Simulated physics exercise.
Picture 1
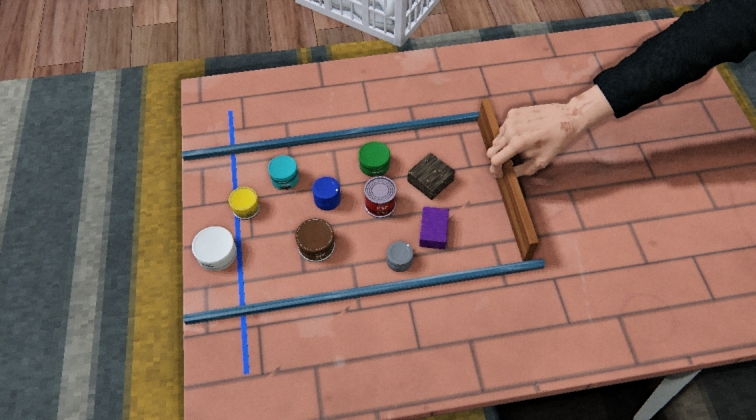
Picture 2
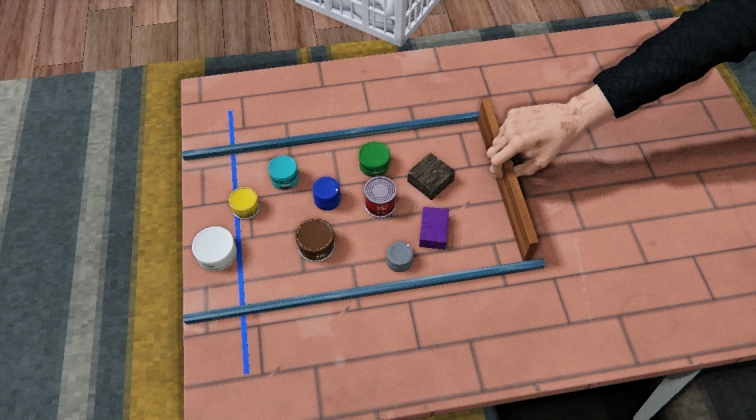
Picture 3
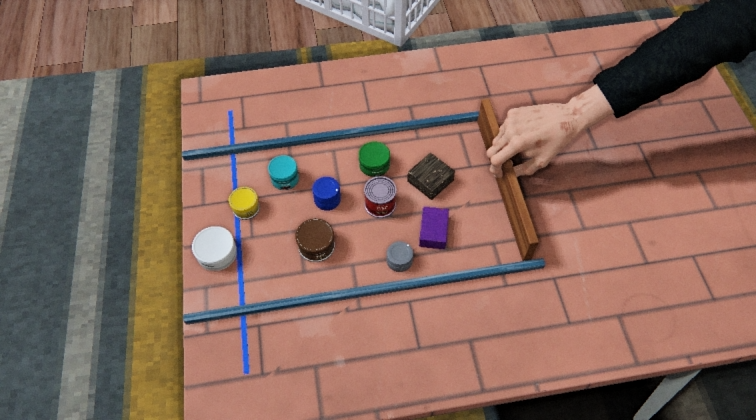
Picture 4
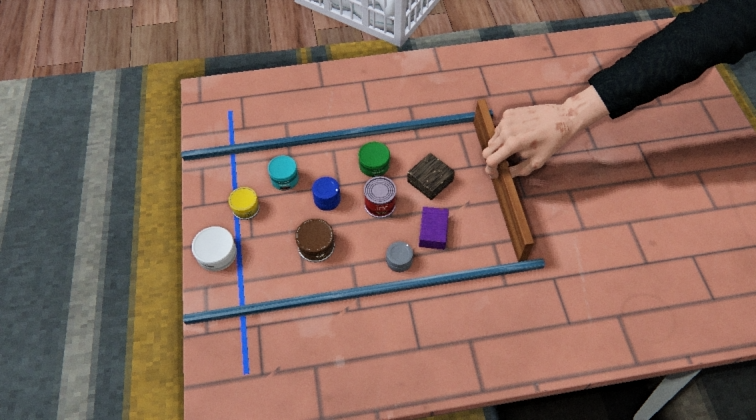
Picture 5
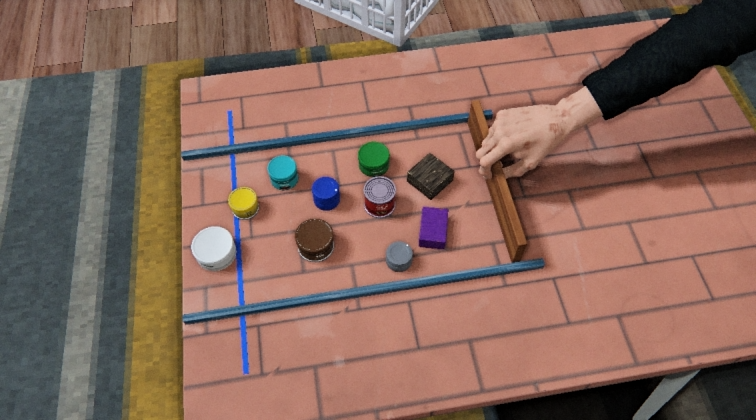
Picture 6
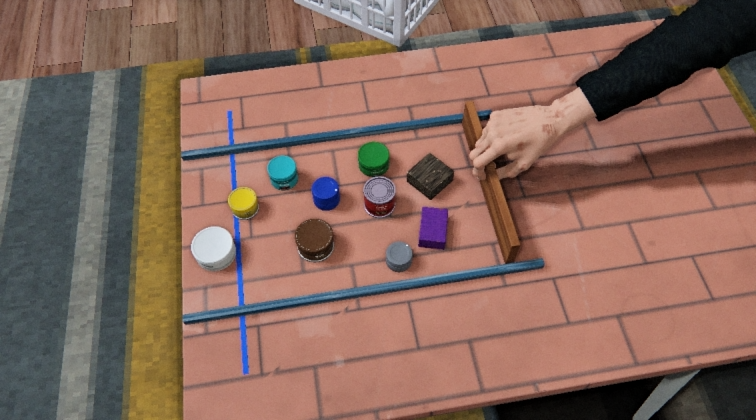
A hand slides a wooden board slightly left toward a cluster of small containers and blocks.
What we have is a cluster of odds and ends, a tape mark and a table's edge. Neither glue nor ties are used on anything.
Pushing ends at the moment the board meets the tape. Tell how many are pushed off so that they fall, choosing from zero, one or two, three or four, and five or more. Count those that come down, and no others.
The count is one or two.
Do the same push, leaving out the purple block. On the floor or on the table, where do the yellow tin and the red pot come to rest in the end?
Well, the yellow tin goes off the edge while the red pot is still there.
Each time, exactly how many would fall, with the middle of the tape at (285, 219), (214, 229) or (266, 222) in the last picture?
In order: 0, 5 and 0.
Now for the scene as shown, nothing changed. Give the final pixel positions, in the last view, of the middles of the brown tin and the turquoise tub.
Final positions - brown tin around (191, 259), turquoise tub around (187, 181).
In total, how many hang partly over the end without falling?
That adds up to 3.
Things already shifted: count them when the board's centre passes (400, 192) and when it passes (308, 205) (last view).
I count 5 first and 9 after.
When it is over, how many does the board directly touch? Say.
Number in contact with it: 5.
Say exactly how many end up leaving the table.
The exact number is 2.
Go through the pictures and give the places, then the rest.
In the first frame, white tub (215, 249); yellow tin (245, 203); turquoise tub (284, 173); board (505, 177); tape (237, 226).
In the second frame, yellow tin (245, 204); purple block (434, 228).
In the third frame, turquoise tub (284, 173); grey lid (400, 257).
In the fourth frame, white tub (215, 249); red pot (380, 198).
In the fifth frame, yellow tin (244, 204); brown tin (315, 241).
In the sixth frame, white tub (214, 249); yellow tin (244, 204); turquoise tub (283, 173); board (488, 179); tape (237, 226).
Early on, none off yet; white tub at rest near (214, 249); yellow tin at rest near (244, 204); turquoise tub at rest near (283, 173).
A while later, none off yet; white tub at rest near (214, 249); yellow tin at rest near (244, 204); turquoise tub travelled a little near (268, 174).
Finally, the number that fall off is one or two; lost, yellow tin and white tub.
